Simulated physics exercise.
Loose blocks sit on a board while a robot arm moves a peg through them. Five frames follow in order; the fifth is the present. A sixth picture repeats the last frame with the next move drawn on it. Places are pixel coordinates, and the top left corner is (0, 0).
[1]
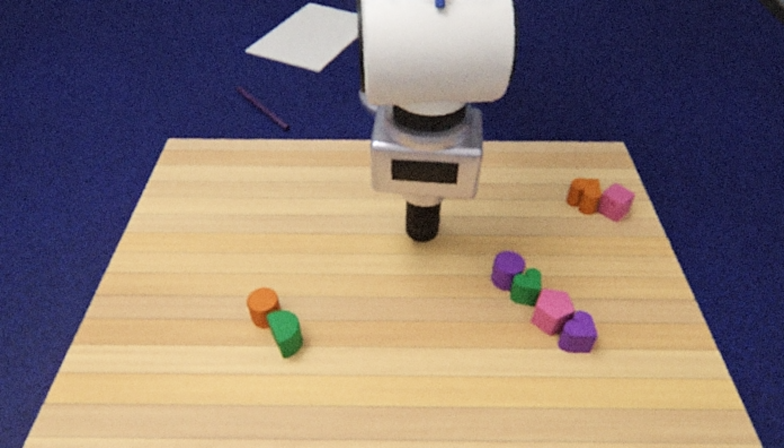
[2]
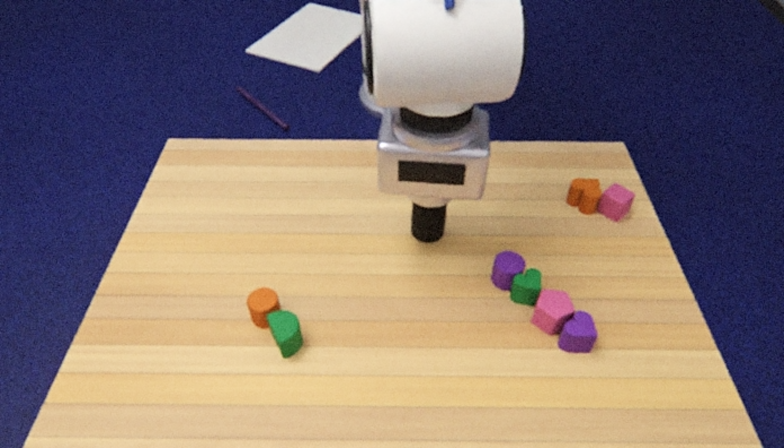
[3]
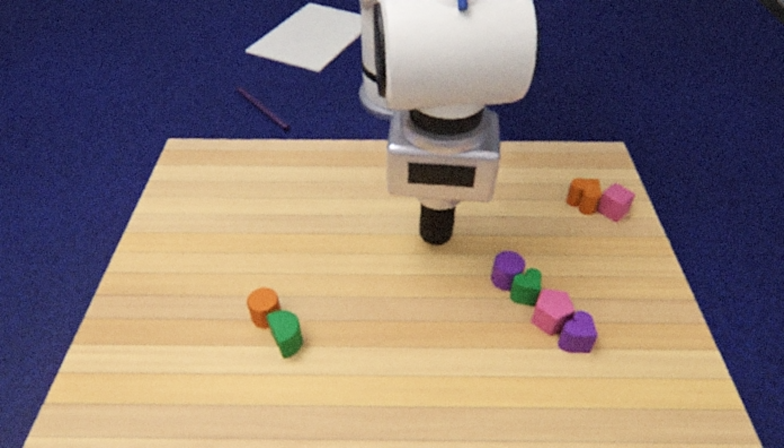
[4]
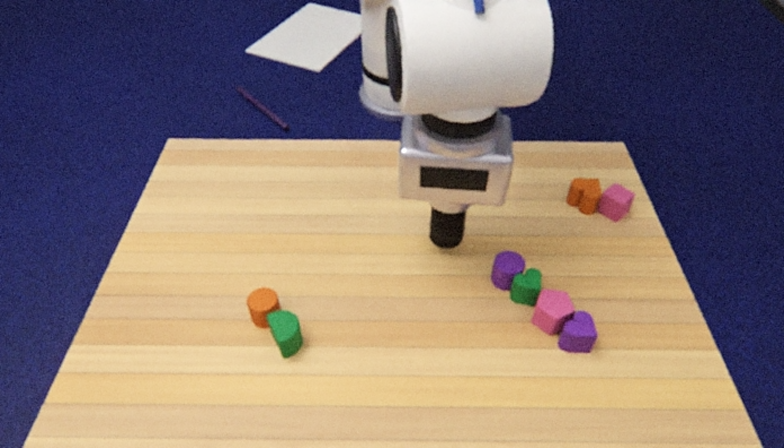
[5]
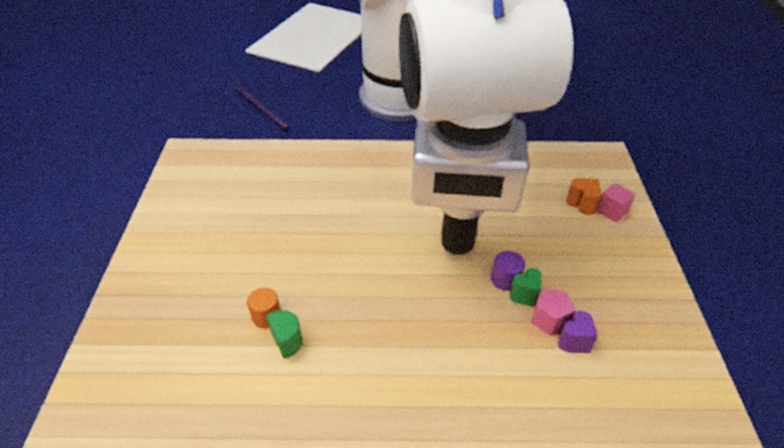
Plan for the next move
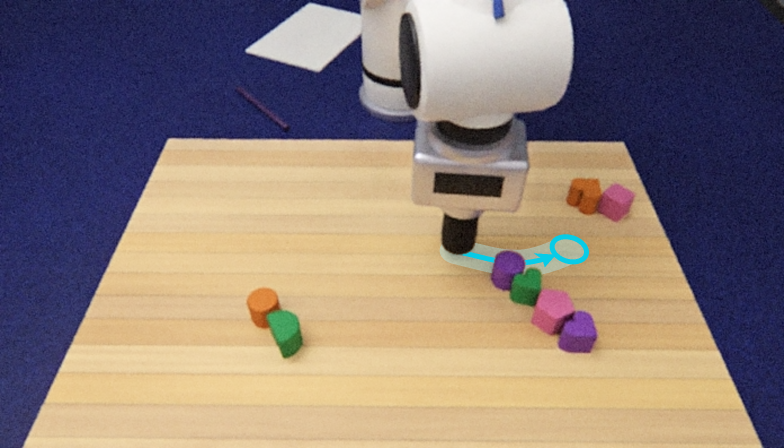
A white robot arm slid its black peg a short way right and slightly toward the viewer over a wooden board, nearing a purple cylinder, while the colorful blocks all stayed still.
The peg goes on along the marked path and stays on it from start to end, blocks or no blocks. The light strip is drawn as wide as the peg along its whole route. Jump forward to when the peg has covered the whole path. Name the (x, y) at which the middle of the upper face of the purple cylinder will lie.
At the end it should sit near (537, 270).
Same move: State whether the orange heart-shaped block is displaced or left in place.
By the end it is where it was.
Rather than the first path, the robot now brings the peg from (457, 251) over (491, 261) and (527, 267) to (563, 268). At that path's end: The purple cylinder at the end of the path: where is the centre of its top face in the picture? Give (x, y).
Expect it around (549, 276).
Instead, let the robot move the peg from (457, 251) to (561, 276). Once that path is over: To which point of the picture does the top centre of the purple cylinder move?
It comes to (555, 282).
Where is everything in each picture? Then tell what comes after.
In the first picture, tip of the peg (422, 231), middles of tops, purple cylinder (510, 261), green heart-shaped block (530, 278), pink pentagonal block (556, 302), purple heart-shaped block (582, 325), orange heart-shaped block (588, 186).
In the second picture, peg (428, 232), nothing pushed.
In the third picture, peg (436, 234), nothing pushed.
In the fourth picture, peg (446, 237), nothing pushed.
In the fifth picture, peg (458, 243), purple cylinder (510, 261), green heart-shaped block (530, 278), pink pentagonal block (556, 302), purple heart-shaped block (582, 325), orange heart-shaped block (588, 186).
The line goes from (457, 251) through (496, 261) and (536, 261) to (569, 249).
What follows on the original path. One third of the way, peg (498, 252); purple cylinder (518, 266); green heart-shaped block (534, 284); pink pentagonal block (560, 306).
Two thirds of the way, peg (538, 253); purple cylinder (537, 270); green heart-shaped block (535, 291), turned 35° clockwise; pink pentagonal block (561, 311), turned 15° anticlockwise; purple heart-shaped block (587, 328).
At the end, peg (572, 241); purple cylinder (537, 270); green heart-shaped block (535, 291), turned 35° clockwise; pink pentagonal block (561, 311), turned 15° anticlockwise; purple heart-shaped block (587, 328); orange heart-shaped block unmoved.
